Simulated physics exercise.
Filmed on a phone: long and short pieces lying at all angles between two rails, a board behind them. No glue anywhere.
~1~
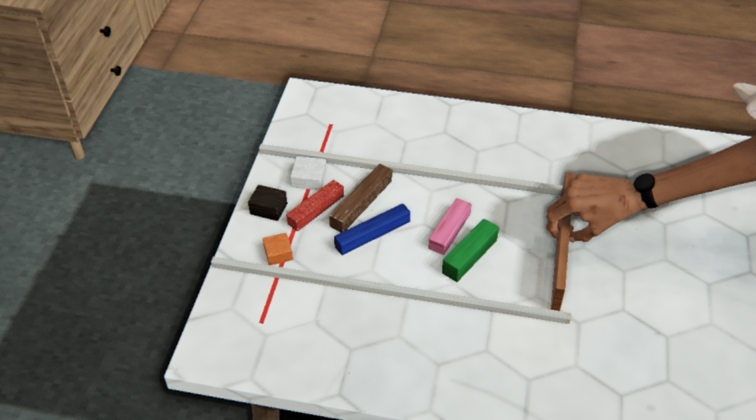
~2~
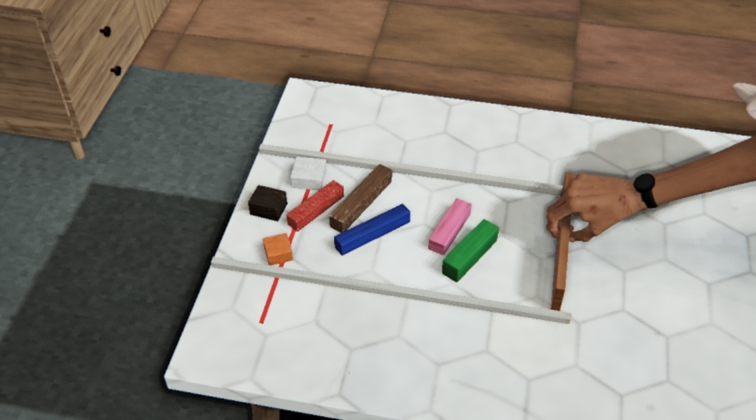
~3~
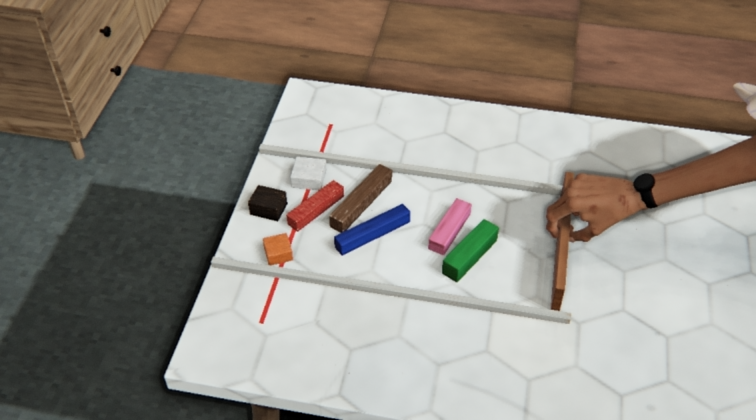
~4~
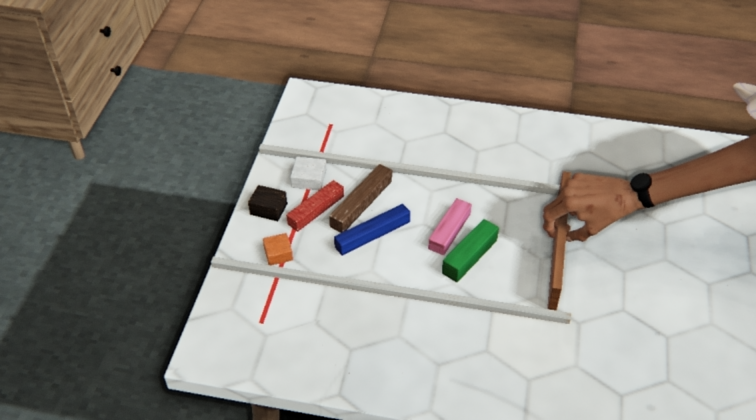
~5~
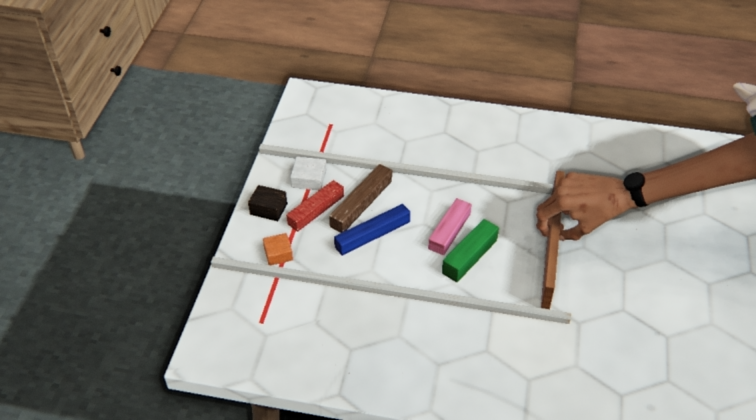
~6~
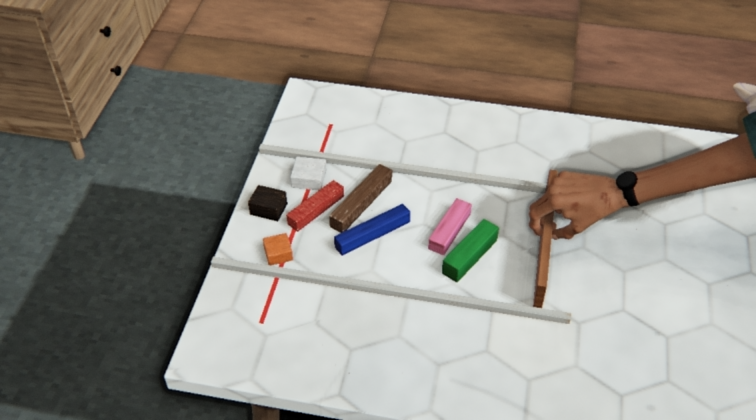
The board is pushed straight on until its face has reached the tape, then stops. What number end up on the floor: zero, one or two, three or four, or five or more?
In the end the number that fall off is three or four.
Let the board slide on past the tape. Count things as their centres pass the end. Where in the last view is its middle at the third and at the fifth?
First at (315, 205), next at (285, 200).
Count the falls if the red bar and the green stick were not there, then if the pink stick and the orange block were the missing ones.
First 1, then 1.
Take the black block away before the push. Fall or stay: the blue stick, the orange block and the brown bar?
The blue stick holds on; the orange block does not fall; the brown bar does not fall.
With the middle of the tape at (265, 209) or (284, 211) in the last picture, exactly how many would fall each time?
In that order 5 and 4.
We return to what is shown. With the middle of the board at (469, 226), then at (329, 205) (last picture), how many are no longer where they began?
First 2, then 8.
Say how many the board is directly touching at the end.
It touches 1.
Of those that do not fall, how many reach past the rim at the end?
The number is 2.
Early on, none off yet; black block at rest near (268, 203); orange block at rest near (278, 249); white block at rest near (309, 174).
Finally, the number that fall off is three or four; lost, red bar, white block and black block.
